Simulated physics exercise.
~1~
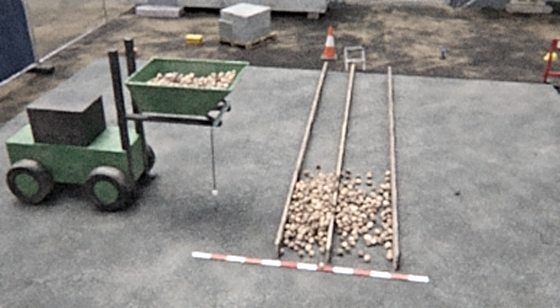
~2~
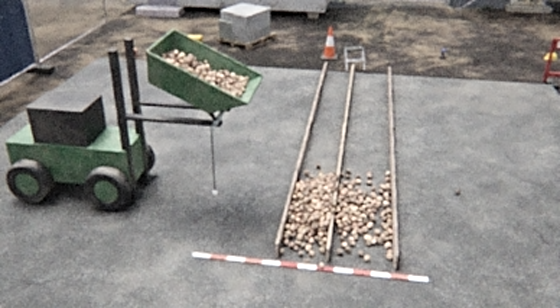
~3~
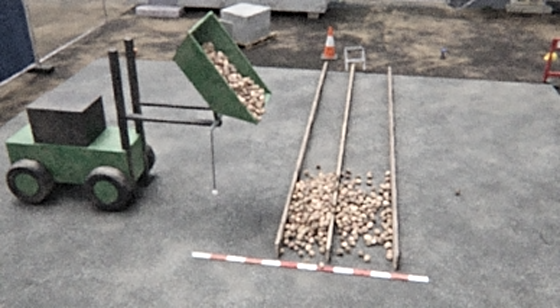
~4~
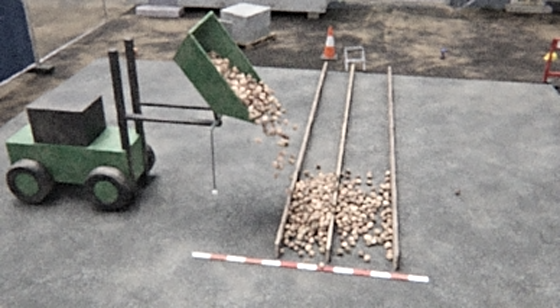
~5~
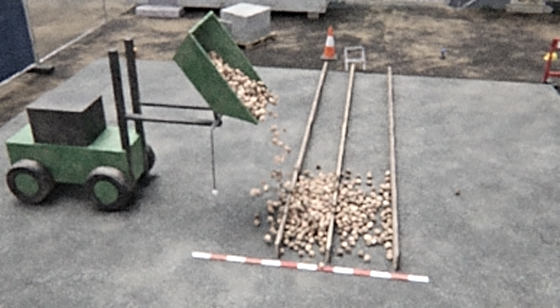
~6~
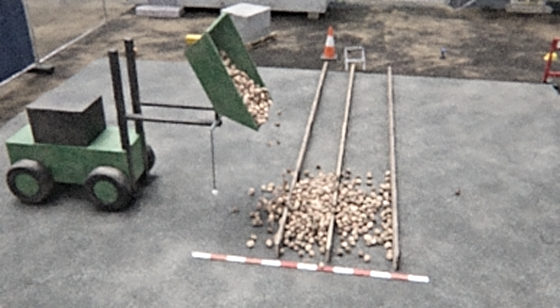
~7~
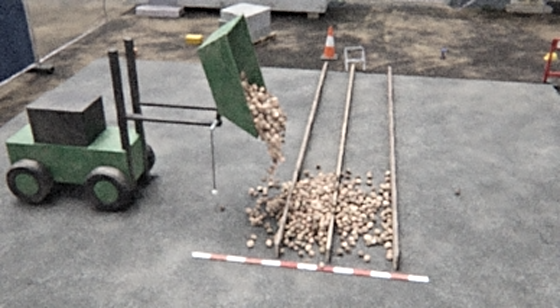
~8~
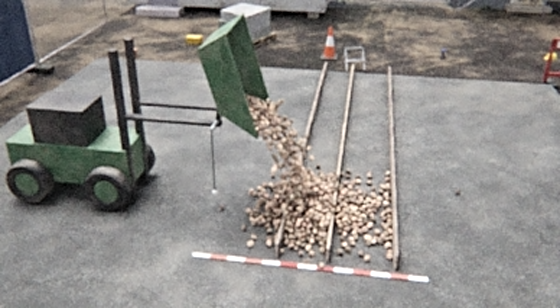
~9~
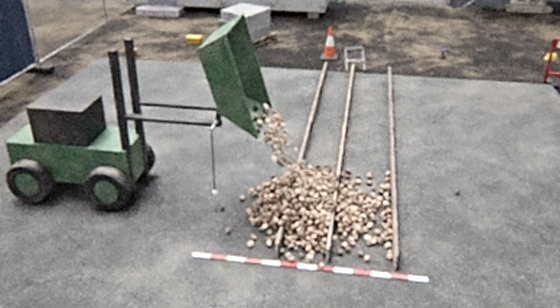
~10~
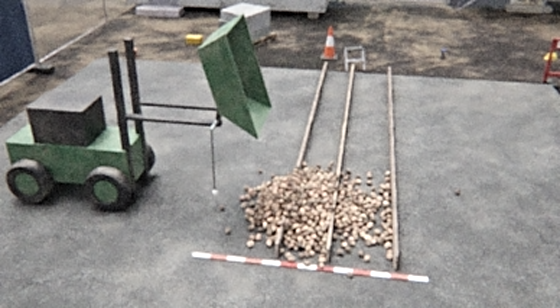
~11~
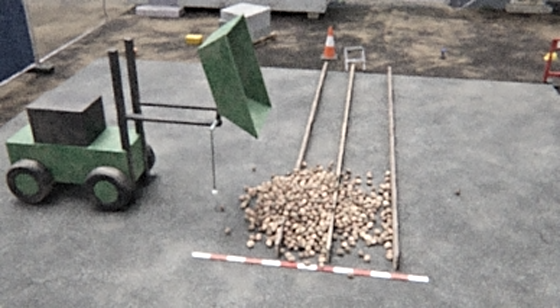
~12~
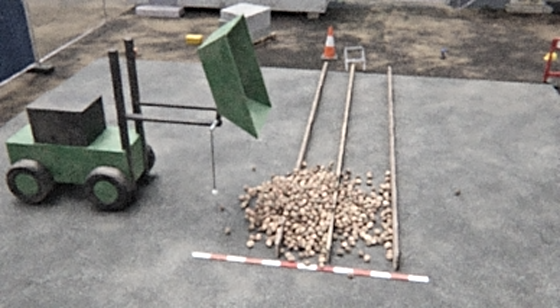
At first, a green fork truck on the left holds a raised skip of pale brown stones level beside an earlier heap, which lies between three long boards behind a red and white striped staff. The skip tips steeply to the right and pauses while some stones tumble over its lip. It then tilts further, and the rest pour down in a thick stream onto the ground left of the boards and the near side of the heap. Finally the empty skip stays tipped and still above a larger pile that spreads leftward past the nearest board, while the far bay looks almost unchanged.
